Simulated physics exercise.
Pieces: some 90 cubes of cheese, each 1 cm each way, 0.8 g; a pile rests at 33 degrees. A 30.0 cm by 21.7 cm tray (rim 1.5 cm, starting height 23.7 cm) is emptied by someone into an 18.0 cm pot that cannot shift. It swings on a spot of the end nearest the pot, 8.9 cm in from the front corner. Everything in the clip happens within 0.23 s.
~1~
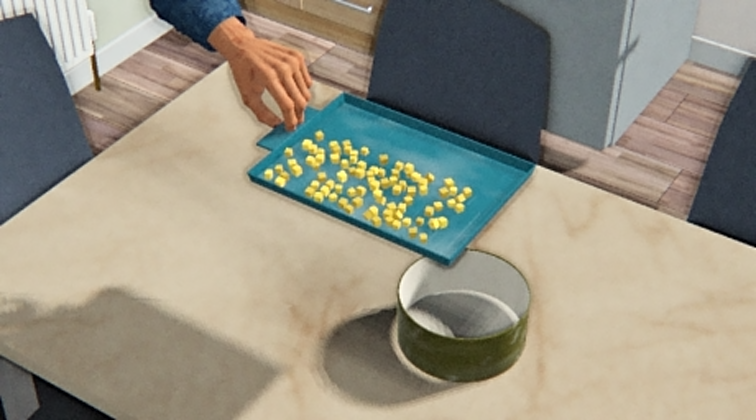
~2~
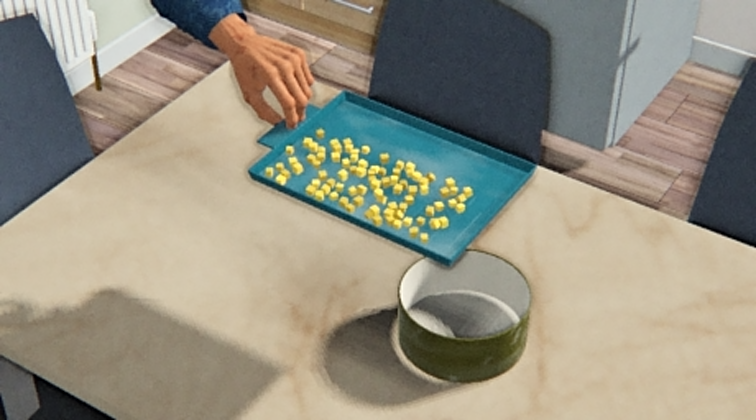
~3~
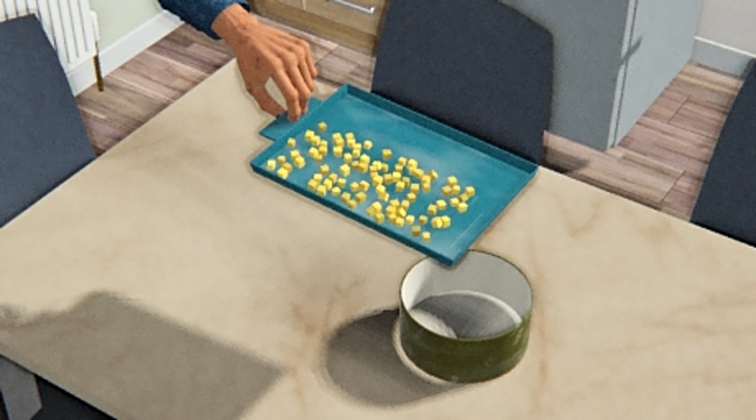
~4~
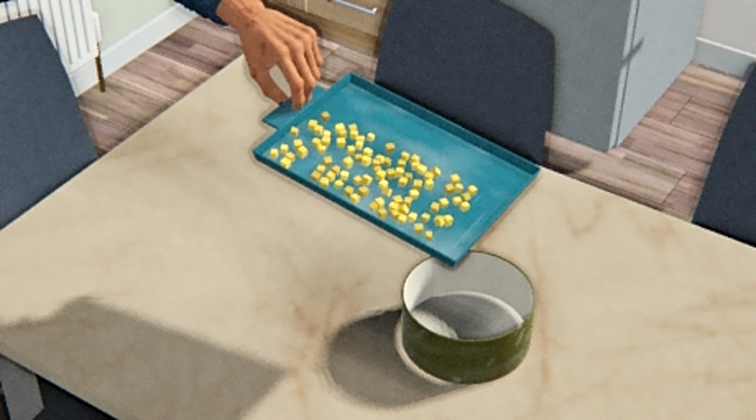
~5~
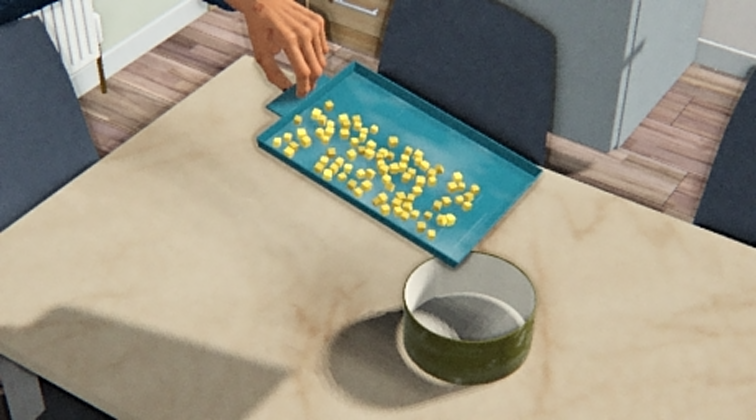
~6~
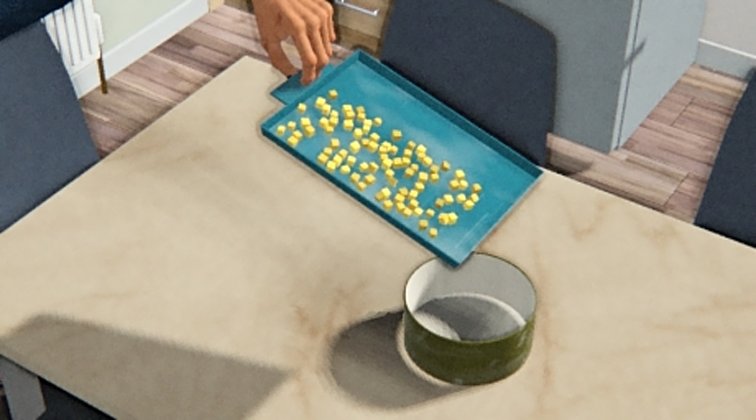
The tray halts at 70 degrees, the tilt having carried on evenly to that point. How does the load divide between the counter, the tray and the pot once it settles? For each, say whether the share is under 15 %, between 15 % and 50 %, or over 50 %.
At the end, counter: My guess is the majority of the pieces, tray: My guess is a sizable share of the pieces, pot: My guess is a mere handful of the pieces.
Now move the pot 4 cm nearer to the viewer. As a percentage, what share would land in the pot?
5 %.
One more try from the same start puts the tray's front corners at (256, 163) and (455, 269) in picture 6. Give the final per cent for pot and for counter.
Pot: 0, counter: 30.
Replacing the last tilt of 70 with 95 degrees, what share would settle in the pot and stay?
You'd end up with some 5 % in the pot.
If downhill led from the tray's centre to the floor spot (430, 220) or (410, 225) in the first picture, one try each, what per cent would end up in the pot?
0 and 0 %.
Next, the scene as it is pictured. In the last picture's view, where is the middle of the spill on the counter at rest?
Around (632, 409).
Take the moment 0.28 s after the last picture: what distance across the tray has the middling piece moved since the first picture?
About 2 cm.
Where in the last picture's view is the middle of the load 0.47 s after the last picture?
My estimate is roughly (491, 212).
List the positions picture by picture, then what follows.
Tray tilt 0 degrees, front corners at (251, 172) and (449, 257); middle of the pieces at (375, 186); pot at (464, 292), in the first picture.
Tray tilt 1 degrees, front corners at (252, 170) and (450, 257); middle of the pieces at (376, 185), in the second picture.
Tray tilt 3 degrees, front corners at (254, 162) and (452, 257), lowest corner right back; middle of the pieces at (378, 181), in the third picture.
Tray tilt 7 degrees, front corners at (257, 150) and (455, 258), lowest corner right back; middle of the pieces at (381, 176), in the fourth picture.
Tray tilt 12 degrees, front corners at (260, 138) and (457, 259), lowest corner right back; middle of the pieces at (384, 170), in the fifth picture.
Tray tilt 16 degrees, front corners at (265, 126) and (458, 260), lowest corner right back; middle of the pieces at (387, 165); pot at (470, 295), in the sixth picture.
Then, 0.28 s after the last picture, tilt 43 degrees; the tray holds 100 %, the pot 0 %.
Then, 0.47 s after the last picture, tilt 61 degrees; the tray holds 95 %, the pot 0 %.
Then, 0.77 s after the last picture, tilt 70 degrees; the tray holds 25 %, the pot 0 %.
In the end, counter 75 %, tray 20 %, pot 0 %.
